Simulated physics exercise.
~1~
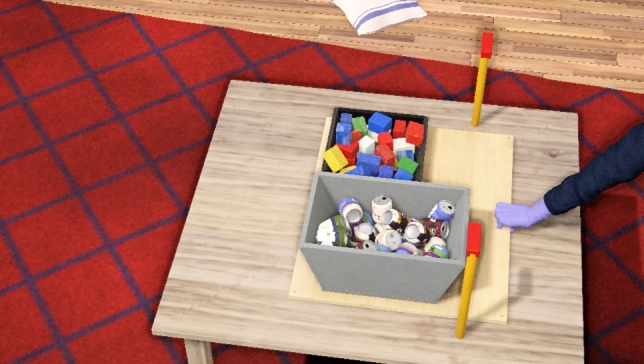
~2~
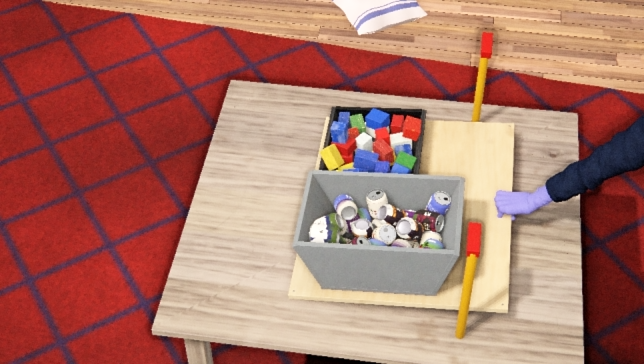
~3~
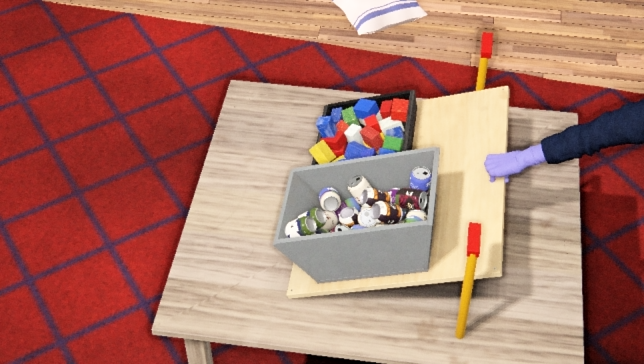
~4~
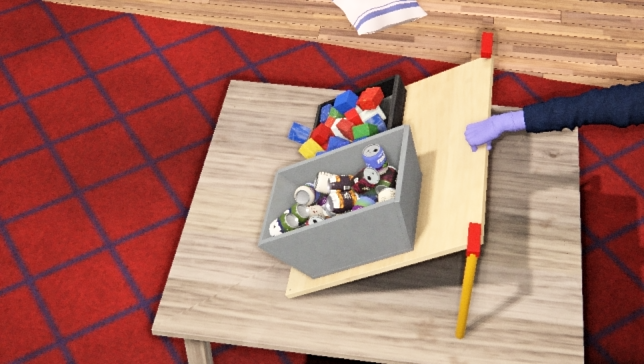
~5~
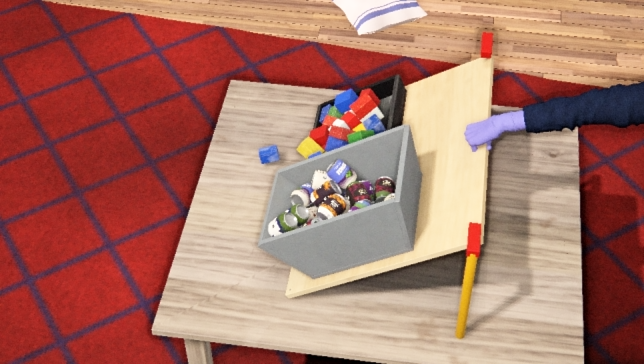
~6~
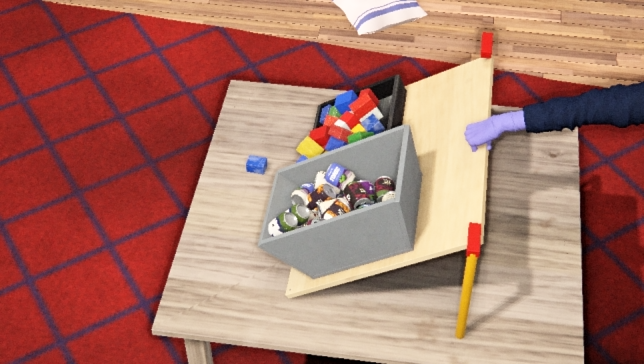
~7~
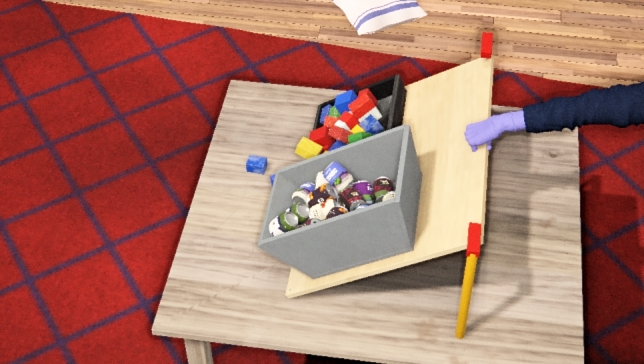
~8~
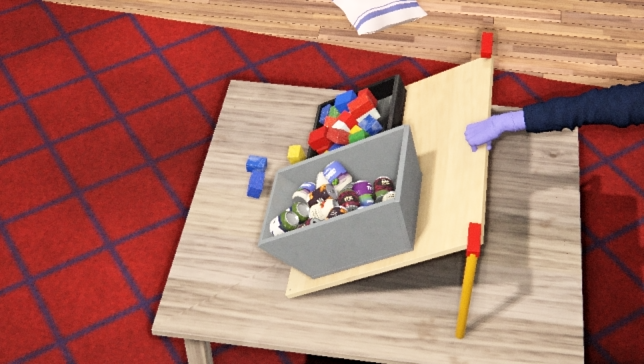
Tilting board, flicked up against red stops by a gloved hand, spilling a few toy bricks while the mini cans stay crated.
